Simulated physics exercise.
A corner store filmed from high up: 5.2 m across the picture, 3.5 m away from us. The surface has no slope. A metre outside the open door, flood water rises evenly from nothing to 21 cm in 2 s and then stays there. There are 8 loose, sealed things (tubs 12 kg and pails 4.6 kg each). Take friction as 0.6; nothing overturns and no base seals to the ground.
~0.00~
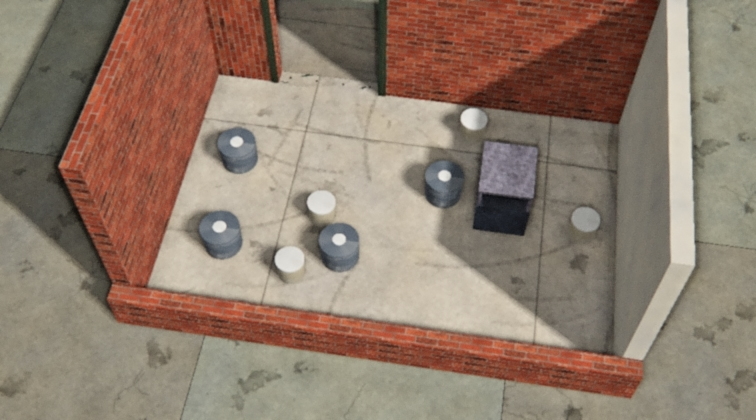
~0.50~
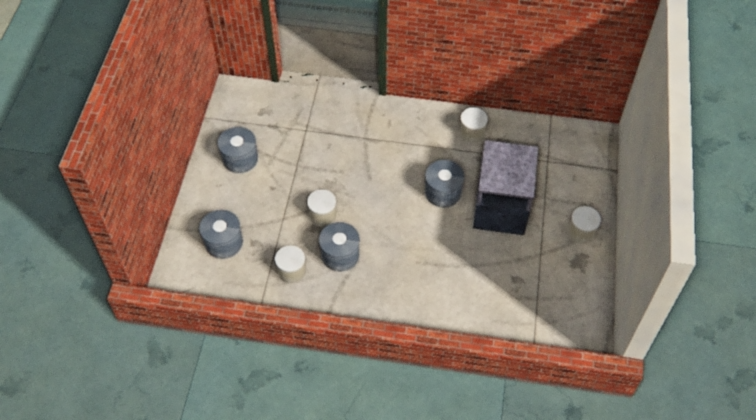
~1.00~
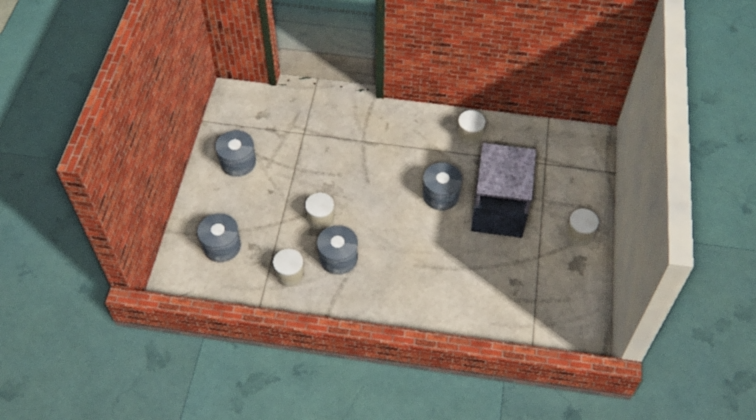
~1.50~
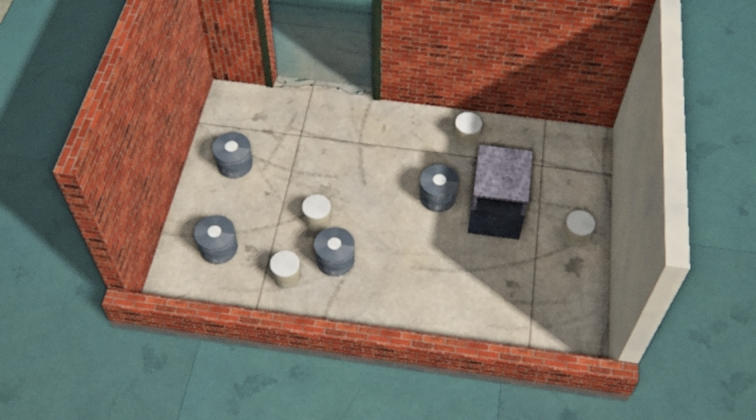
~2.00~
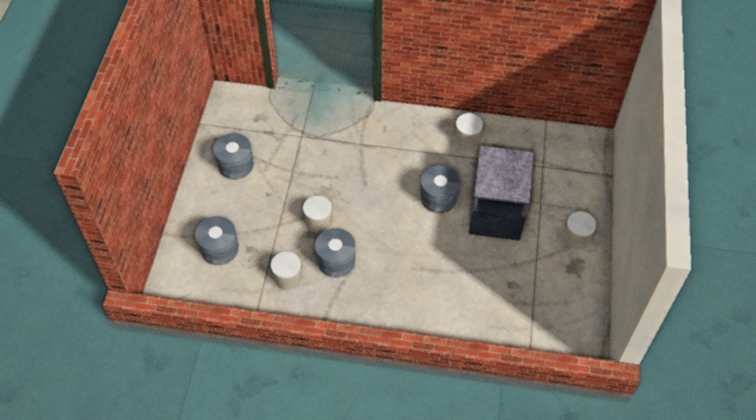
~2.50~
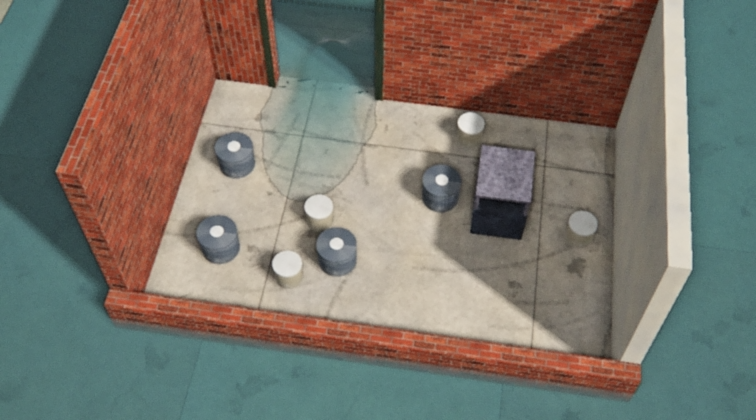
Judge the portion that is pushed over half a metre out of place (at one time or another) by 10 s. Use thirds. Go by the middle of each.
Share: Two thirds or more.
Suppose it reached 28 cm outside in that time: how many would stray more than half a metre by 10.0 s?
Then 7.
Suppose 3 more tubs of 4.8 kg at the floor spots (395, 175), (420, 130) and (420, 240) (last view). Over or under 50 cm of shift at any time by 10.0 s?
In that order: Past it, less, more.
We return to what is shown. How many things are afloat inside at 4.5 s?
I count 2.
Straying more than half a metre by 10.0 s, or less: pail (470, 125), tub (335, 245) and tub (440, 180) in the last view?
In that order: Under, over, less.
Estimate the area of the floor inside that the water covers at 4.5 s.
Some 11.0 m2.
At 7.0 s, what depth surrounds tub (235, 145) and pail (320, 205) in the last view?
Roughly 14 and 11 cm.
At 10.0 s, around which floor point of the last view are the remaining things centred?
At about (467, 235).
After 3.5 s 0 of 8 are over 50 cm from their spots; 0 afloat.
After 4.5 s 3 of 8 are over 50 cm from their spots; 2 afloat.
After 7.0 s 5 of 8 are over 50 cm from their spots; 5 afloat.
After 10.0 s 6 of 8 are over 50 cm from their spots, and 6 have been at some point; 5 afloat.
